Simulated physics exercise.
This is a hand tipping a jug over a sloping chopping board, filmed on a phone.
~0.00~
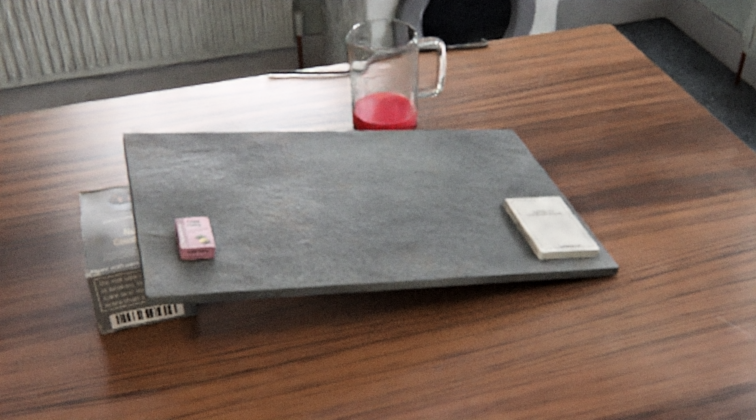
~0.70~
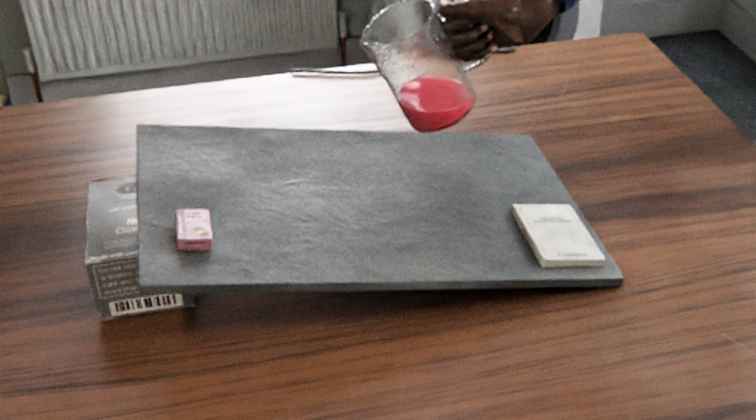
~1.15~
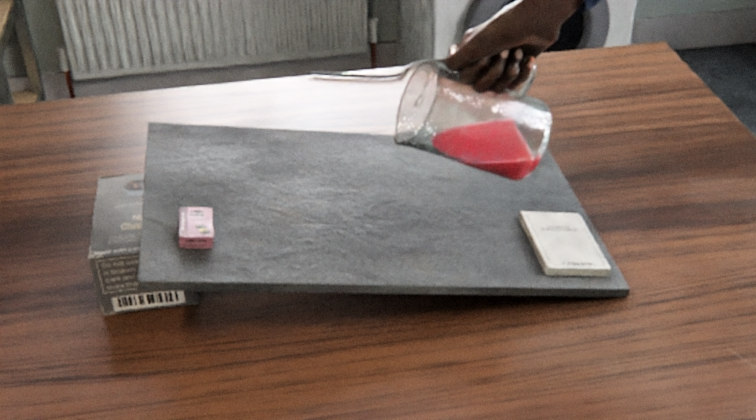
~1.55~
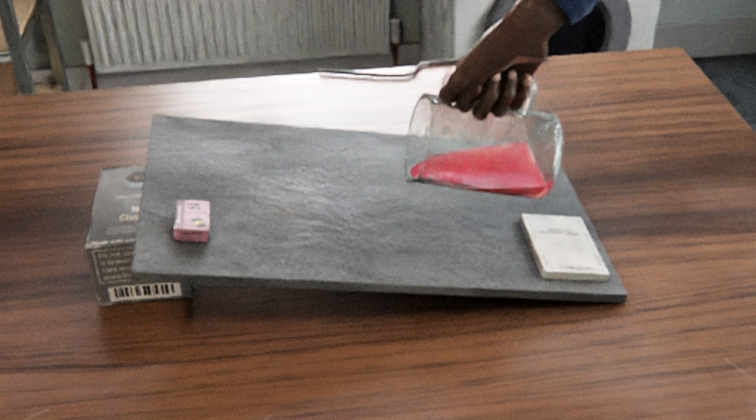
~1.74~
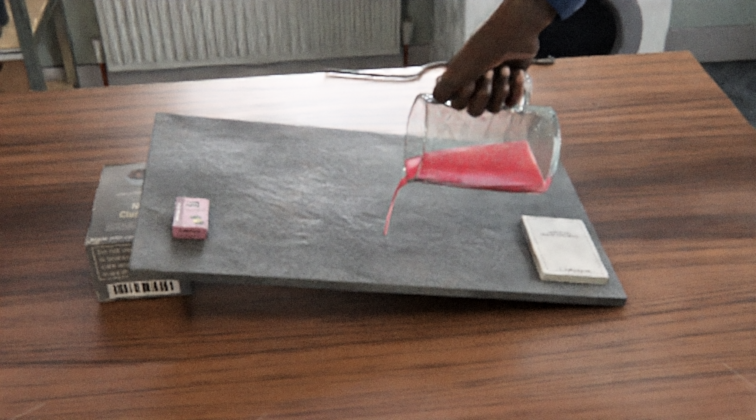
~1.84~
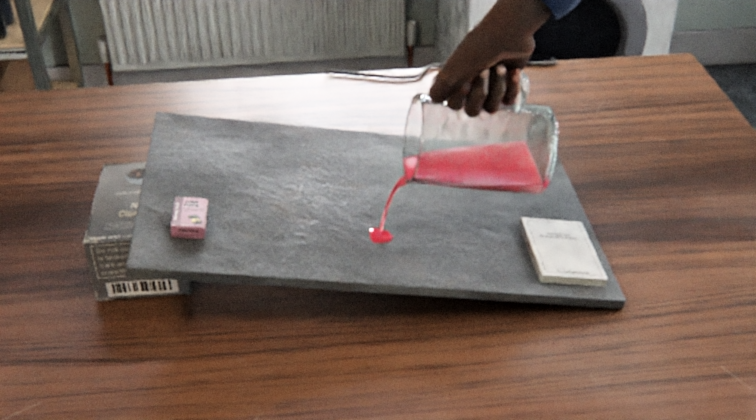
In the video, a hand lifts a glass jug of red liquid over a sloping grey board holding a small pink carton and a pale notebook, tilts it leftward, and pours a thin stream that lands on the board.
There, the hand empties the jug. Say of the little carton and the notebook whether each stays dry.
The little carton remains untouched; the notebook ends up in the puddle.
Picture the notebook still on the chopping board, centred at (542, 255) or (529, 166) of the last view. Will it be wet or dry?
The first time it gets caught, and the second time it is missed.
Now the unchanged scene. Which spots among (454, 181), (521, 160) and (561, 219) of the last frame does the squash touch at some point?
Taking them in order, I'd say safe, safe and covered.
By 2.6 s, it runs down to the right; the little carton is clear of it; the notebook is clear of it.
By 5.2 s, it runs down to the right and off the end; the little carton is clear of it; the notebook is in it.
By 9.6 s, it runs down to the right and off the end; the little carton is clear of it; the notebook is in it.
